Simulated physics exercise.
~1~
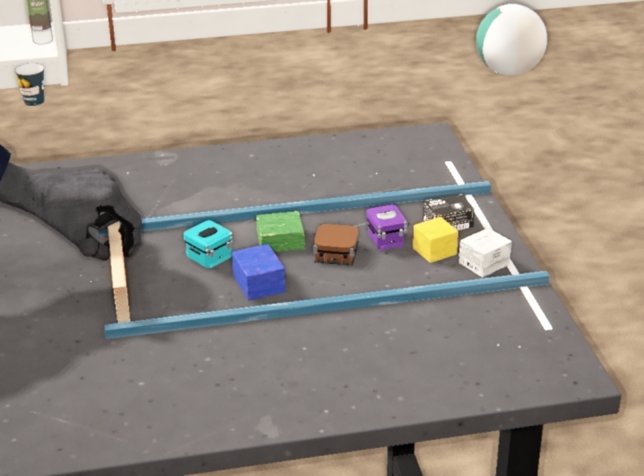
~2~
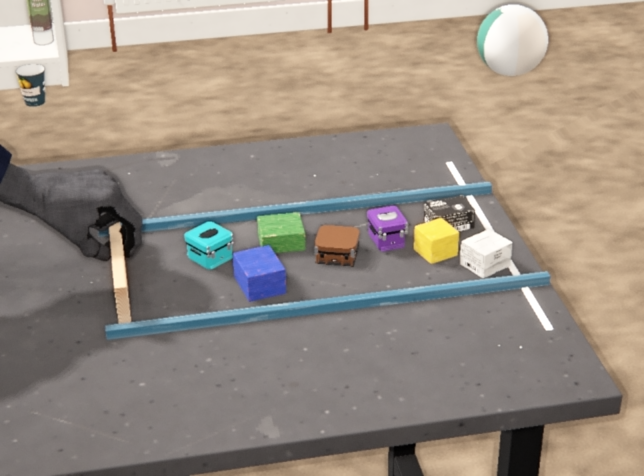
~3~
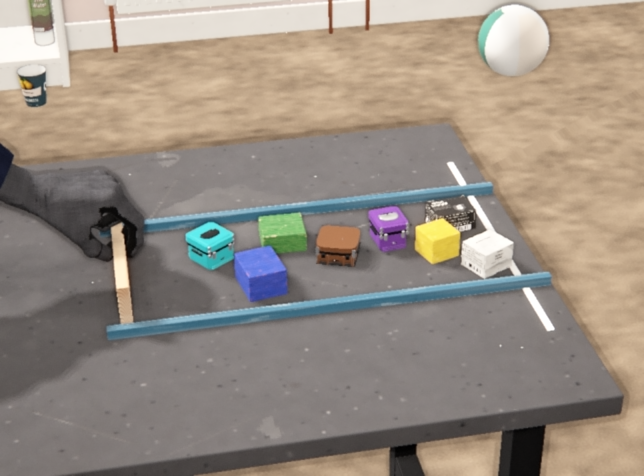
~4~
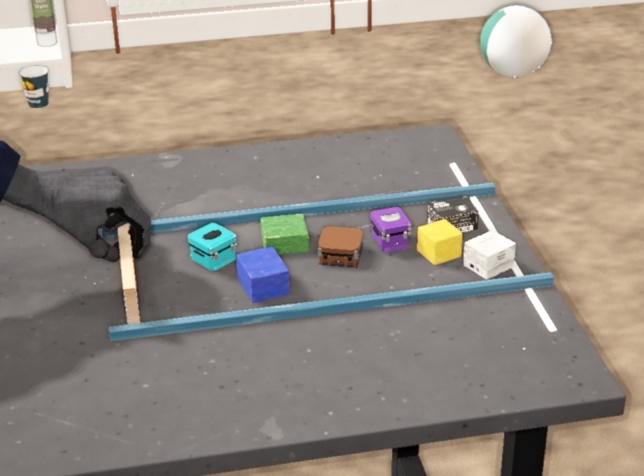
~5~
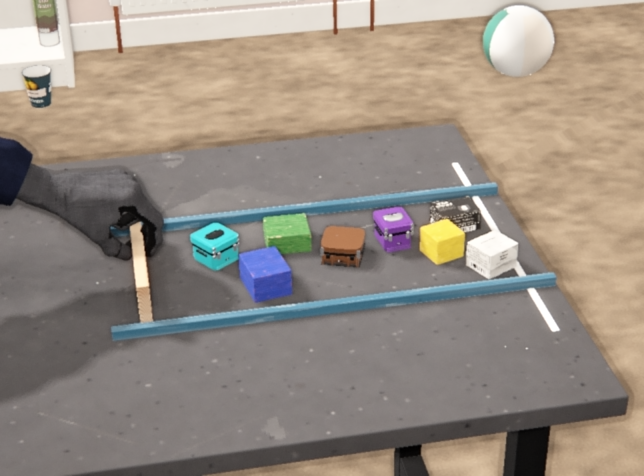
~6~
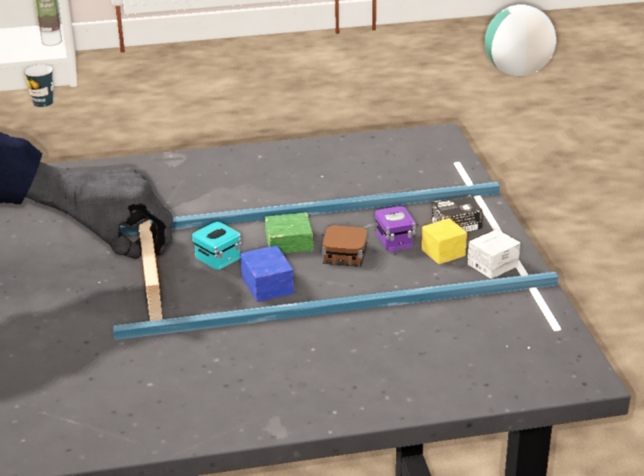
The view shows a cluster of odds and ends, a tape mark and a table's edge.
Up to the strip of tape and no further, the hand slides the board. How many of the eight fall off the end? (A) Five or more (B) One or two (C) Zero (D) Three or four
Answer: A.
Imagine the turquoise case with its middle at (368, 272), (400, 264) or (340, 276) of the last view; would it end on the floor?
Results in turn - not saved; not saved; not saved.
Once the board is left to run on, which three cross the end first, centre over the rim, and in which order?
Listed earliest first, they are the black box, then the yellow block, then the purple case.
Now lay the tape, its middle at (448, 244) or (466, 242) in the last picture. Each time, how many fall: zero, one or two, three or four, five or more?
Going through them one at a time, I'd put it at either one or two and then one or two.
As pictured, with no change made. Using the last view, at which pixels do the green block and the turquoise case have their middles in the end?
Listed as asked: First (503, 198), and then (517, 220).
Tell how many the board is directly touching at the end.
At rest, 3 are in contact.
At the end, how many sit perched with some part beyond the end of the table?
The count would be 3.
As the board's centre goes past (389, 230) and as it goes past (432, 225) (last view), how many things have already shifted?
At first I count 8, and then 8.
Soon after, none off yet; white box at rest near (494, 254); black box at rest near (457, 215); yellow block at rest near (444, 241).
Then, none off yet; white box at rest near (495, 254); black box moved a little near (470, 209); yellow block moved a little near (459, 241).
Further on, none off yet; white box moved about its own width near (525, 260); black box tipped well over near (531, 206); yellow block moved well along near (540, 236).
At rest, the number that fall off is five or more; fallen, brown case, purple case, yellow block, black box and white box.
